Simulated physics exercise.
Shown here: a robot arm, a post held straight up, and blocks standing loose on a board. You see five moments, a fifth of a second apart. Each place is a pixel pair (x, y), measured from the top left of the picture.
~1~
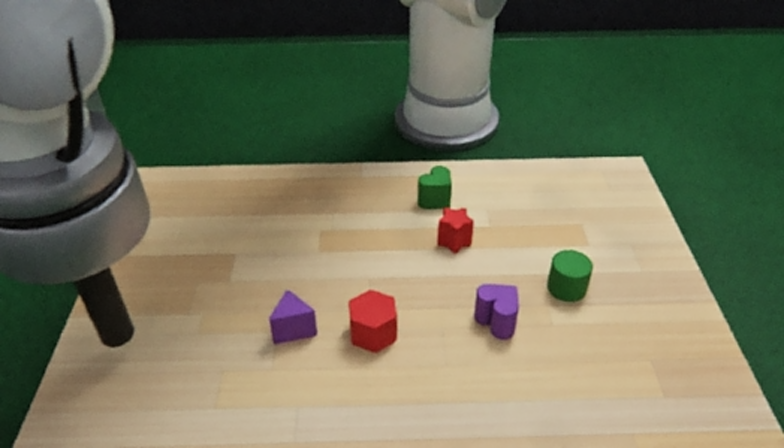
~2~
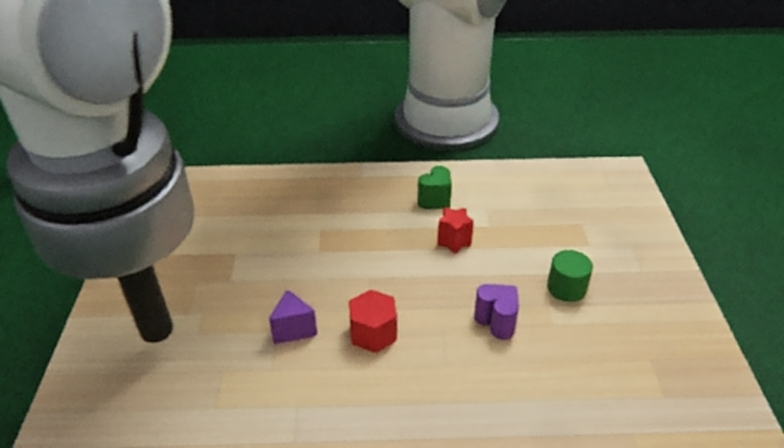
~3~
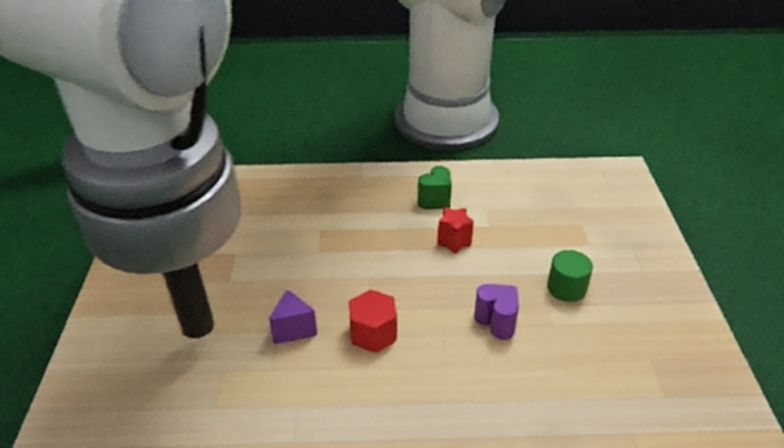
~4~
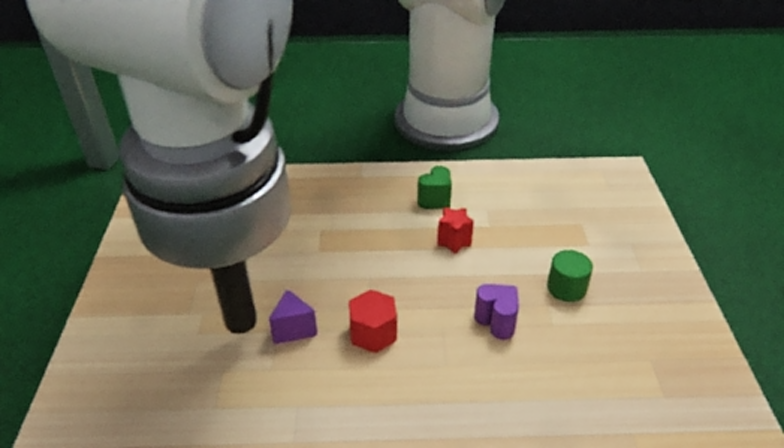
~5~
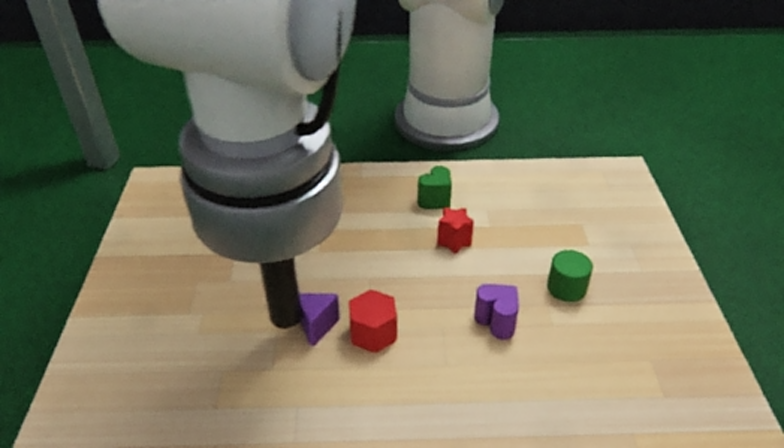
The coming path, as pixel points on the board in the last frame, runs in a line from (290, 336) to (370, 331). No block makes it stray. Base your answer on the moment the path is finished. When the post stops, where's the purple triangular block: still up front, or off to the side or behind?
The post should slip past it.
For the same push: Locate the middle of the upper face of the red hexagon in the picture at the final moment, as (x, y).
Its top face will be centred at roughly (411, 302).
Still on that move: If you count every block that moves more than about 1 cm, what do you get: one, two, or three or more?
I think two will be displaced.
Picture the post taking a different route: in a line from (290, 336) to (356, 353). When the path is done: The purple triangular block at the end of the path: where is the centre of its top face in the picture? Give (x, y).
It will end up at (340, 297).
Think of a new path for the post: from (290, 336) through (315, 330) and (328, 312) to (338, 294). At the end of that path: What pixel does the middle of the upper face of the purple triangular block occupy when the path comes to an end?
Around pixel (362, 277).
On the path given first. Halfway along, post (328, 316); purple triangular block (348, 291), turned 20° anticlockwise; red hexagon (380, 305), turned 20° clockwise.
At the end, post (369, 314); purple triangular block (366, 284), turned 60° anticlockwise; red hexagon (411, 302), turned 30° clockwise.
